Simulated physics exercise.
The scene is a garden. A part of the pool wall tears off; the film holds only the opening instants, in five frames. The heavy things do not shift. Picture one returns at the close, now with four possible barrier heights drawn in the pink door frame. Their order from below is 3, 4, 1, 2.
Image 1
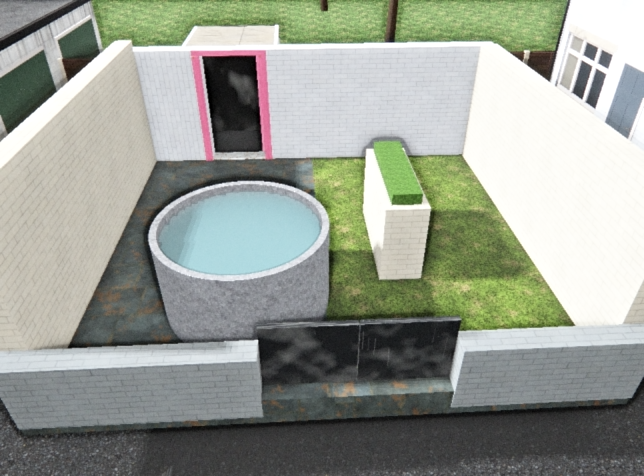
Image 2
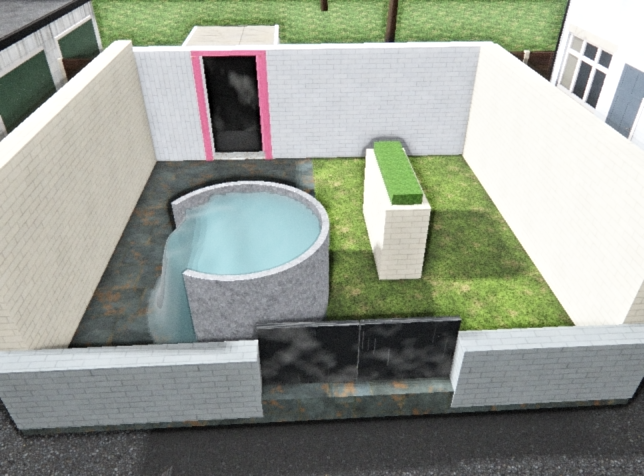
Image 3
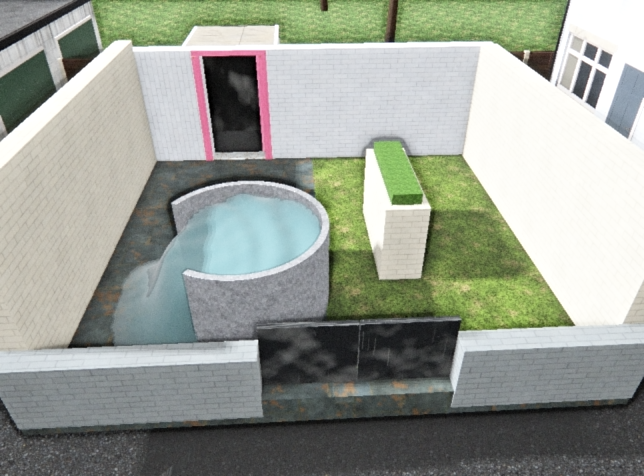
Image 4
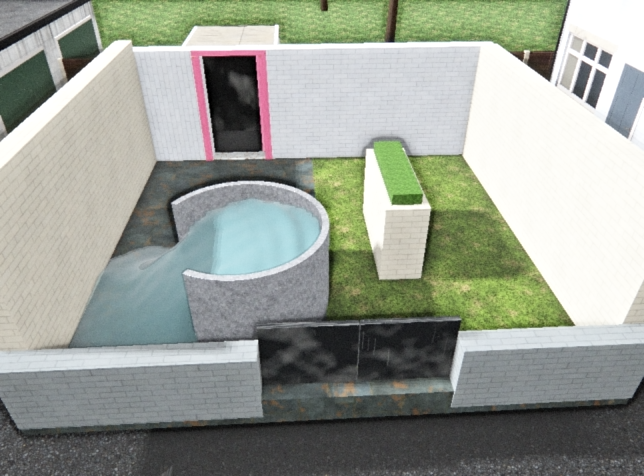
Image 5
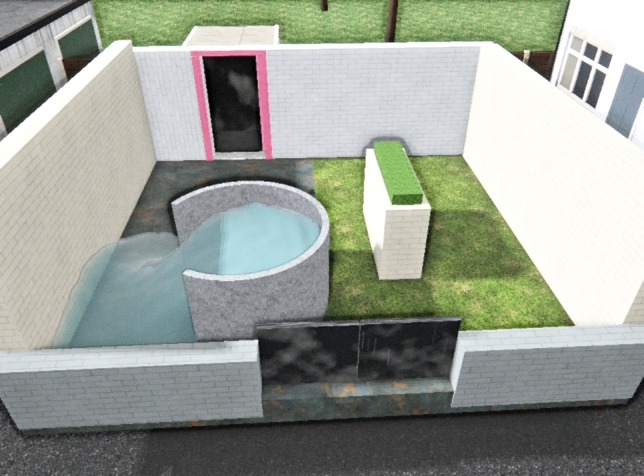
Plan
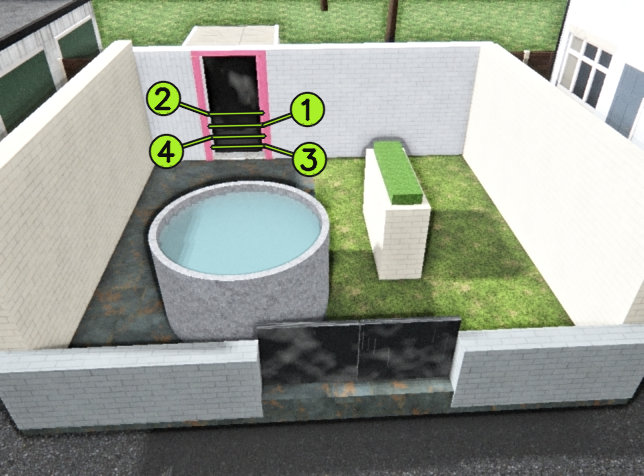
A walled garden, seen from above and in front, has white and cream brick walls around dark paving on the left and grass on the right. A round grey pool of pale blue water stands left of centre, with a pink-framed dark doorway behind, a hedge-topped cream block to its right and a dark gate in front. The pool's left side opens and water pours out, spreading across the paving to the left wall, while the camera stays still.
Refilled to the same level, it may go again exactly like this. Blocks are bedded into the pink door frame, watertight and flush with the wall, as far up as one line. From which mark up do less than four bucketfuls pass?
The answer is line 3.
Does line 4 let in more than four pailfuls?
No, not at all.
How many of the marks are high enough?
All four.
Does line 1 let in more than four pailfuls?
No, not at all.
In lime, 1 at (236, 125); 2 at (235, 113); 3 at (238, 146); 4 at (237, 136); from the bottom up 3, 4, 1, 2.
With 1, nothing gets over.
With 2, nothing gets over.
With 3, a splash gets over, under a bucket.
With 4, nothing gets over.
